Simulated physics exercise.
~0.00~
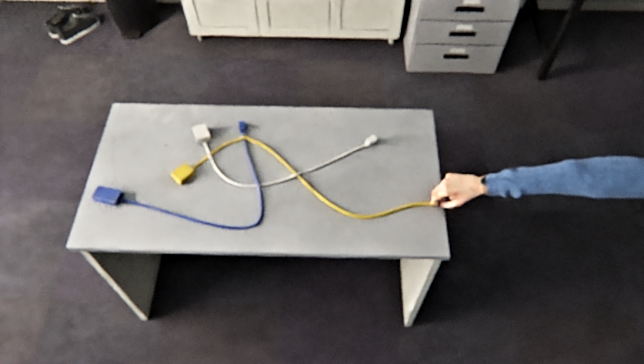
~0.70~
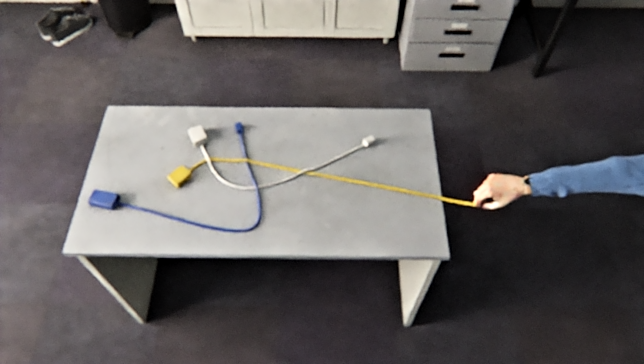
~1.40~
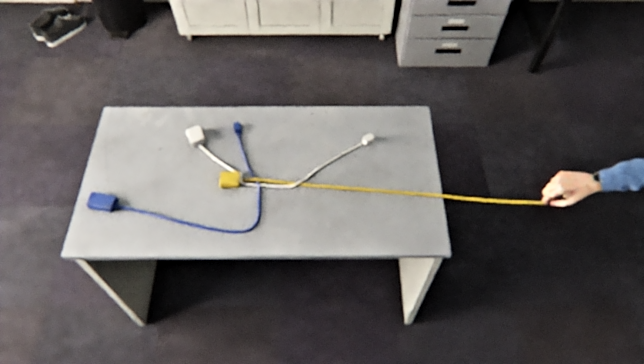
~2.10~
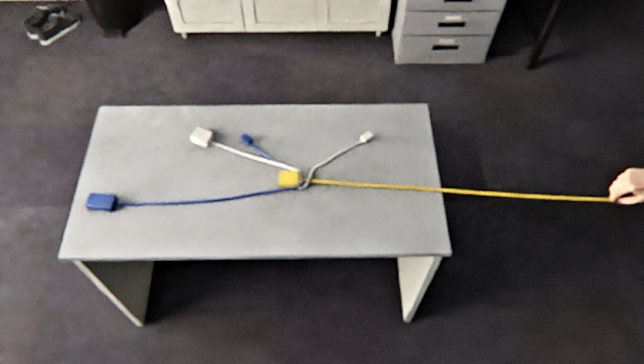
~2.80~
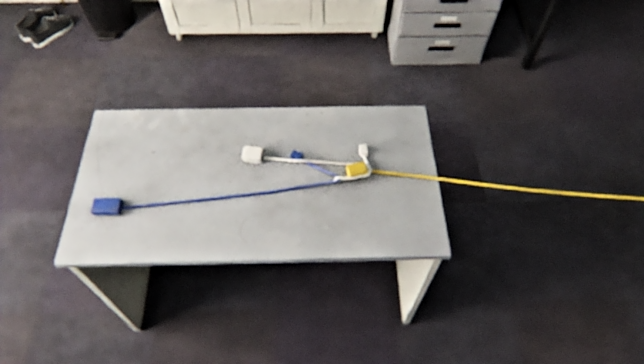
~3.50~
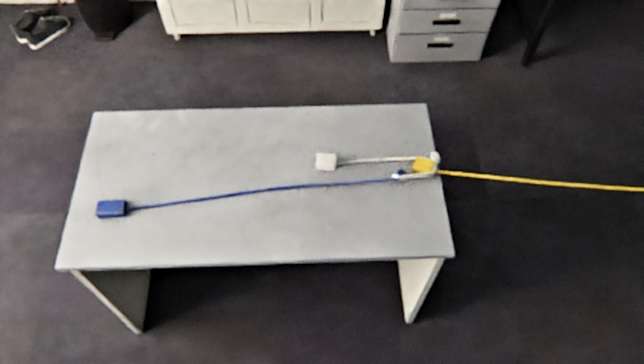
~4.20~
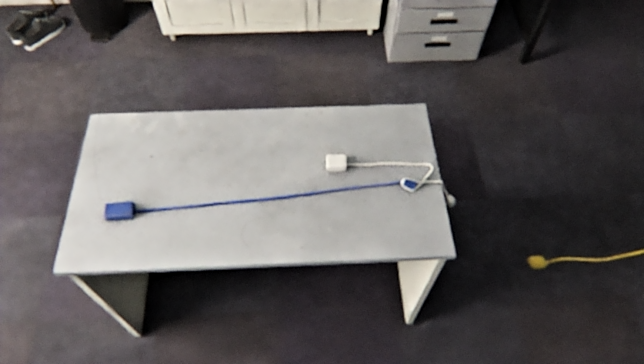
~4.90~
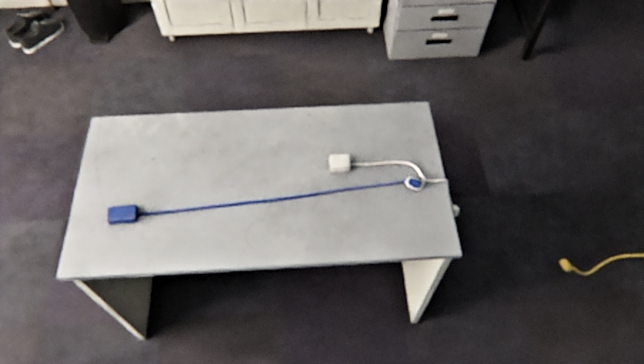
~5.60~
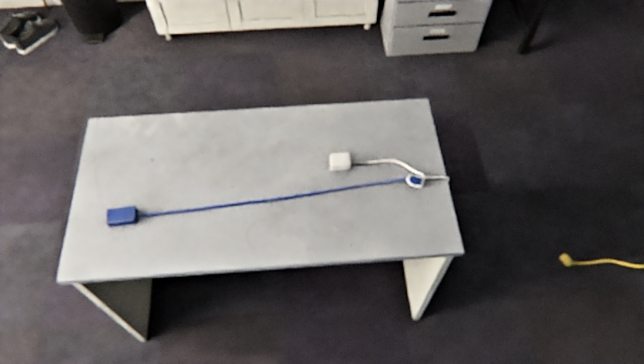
A hand pulls the yellow lead off the table's right edge, dragging tangled white and blue leads.
